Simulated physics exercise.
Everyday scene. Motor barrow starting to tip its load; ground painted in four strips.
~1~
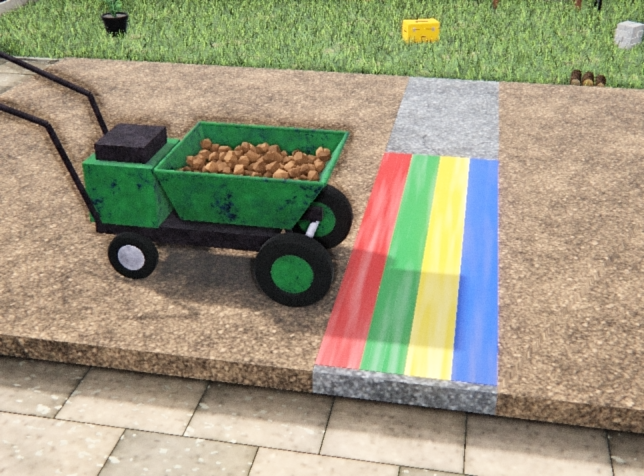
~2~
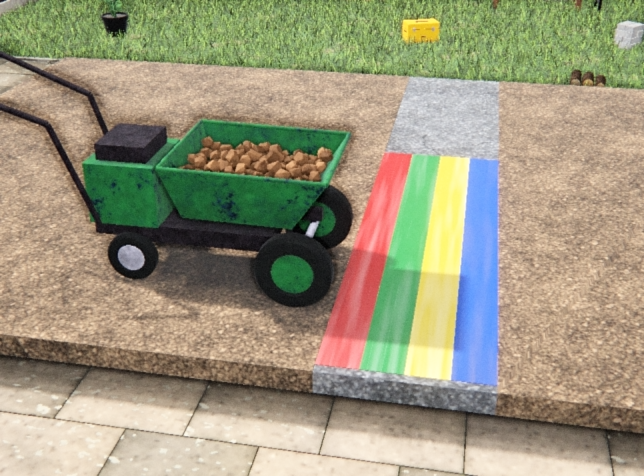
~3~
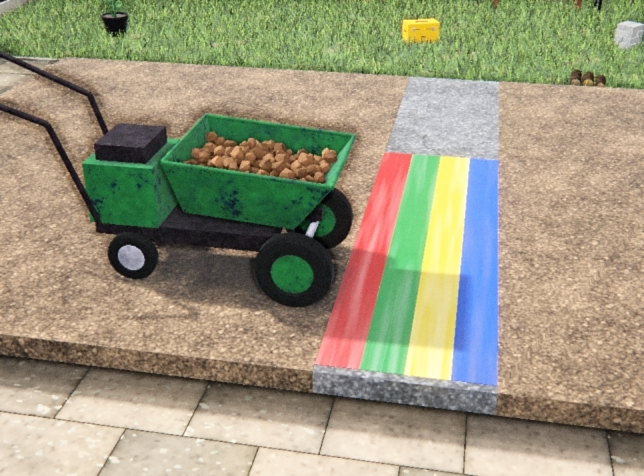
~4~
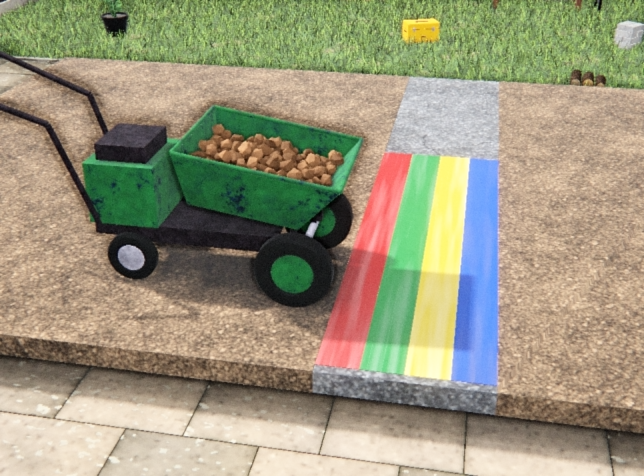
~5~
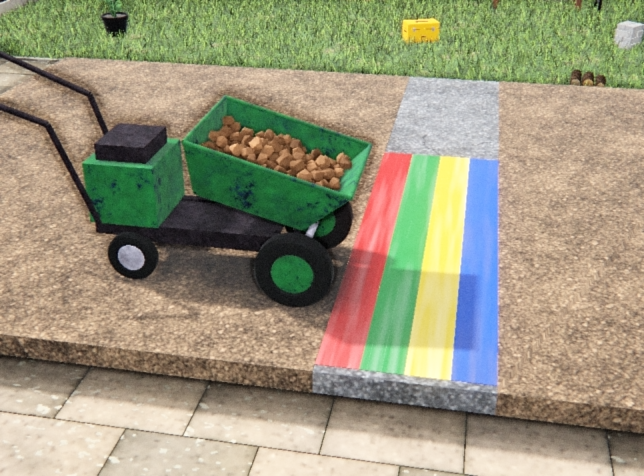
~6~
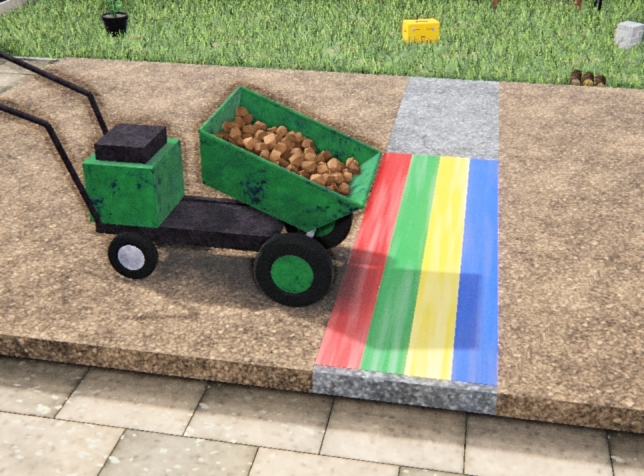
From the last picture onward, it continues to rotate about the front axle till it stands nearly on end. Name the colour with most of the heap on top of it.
Yellow.
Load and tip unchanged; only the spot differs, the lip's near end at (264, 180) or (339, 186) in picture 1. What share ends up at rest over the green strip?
First spot 30 per cent, second spot 0 per cent.
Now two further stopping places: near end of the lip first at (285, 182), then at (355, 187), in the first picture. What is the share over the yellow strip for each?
From the first spot you get 20 percent, and from the second 20 percent.
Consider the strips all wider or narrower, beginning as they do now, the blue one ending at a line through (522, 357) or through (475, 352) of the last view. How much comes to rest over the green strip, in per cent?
About 20 per cent first, then about 10 per cent.
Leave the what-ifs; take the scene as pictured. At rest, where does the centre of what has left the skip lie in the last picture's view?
Resting centre, last picture - approx. (450, 282).
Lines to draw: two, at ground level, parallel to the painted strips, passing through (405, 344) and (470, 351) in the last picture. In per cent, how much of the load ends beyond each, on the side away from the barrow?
Estimate, first then second: 70 %, 30 %.
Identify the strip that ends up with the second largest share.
Second: The strip in blue.
Soon after the last picture, skip tipped steeply; all in the skip.
A little later, skip tipped right over; about two thirds in the skip; a small part over the green strip; about a quarter over the yellow strip; a stray few over the blue strip.
Later still, skip tipped right over; about a quarter in the skip; a small part over the green strip; about a third over the yellow strip; about a quarter over the blue strip; a small part off the paint.
At rest, skip tipped right over; about a quarter in the skip; none over the red strip; a small part over the green strip; about a third over the yellow strip; about a quarter over the blue strip; a small part off the paint.
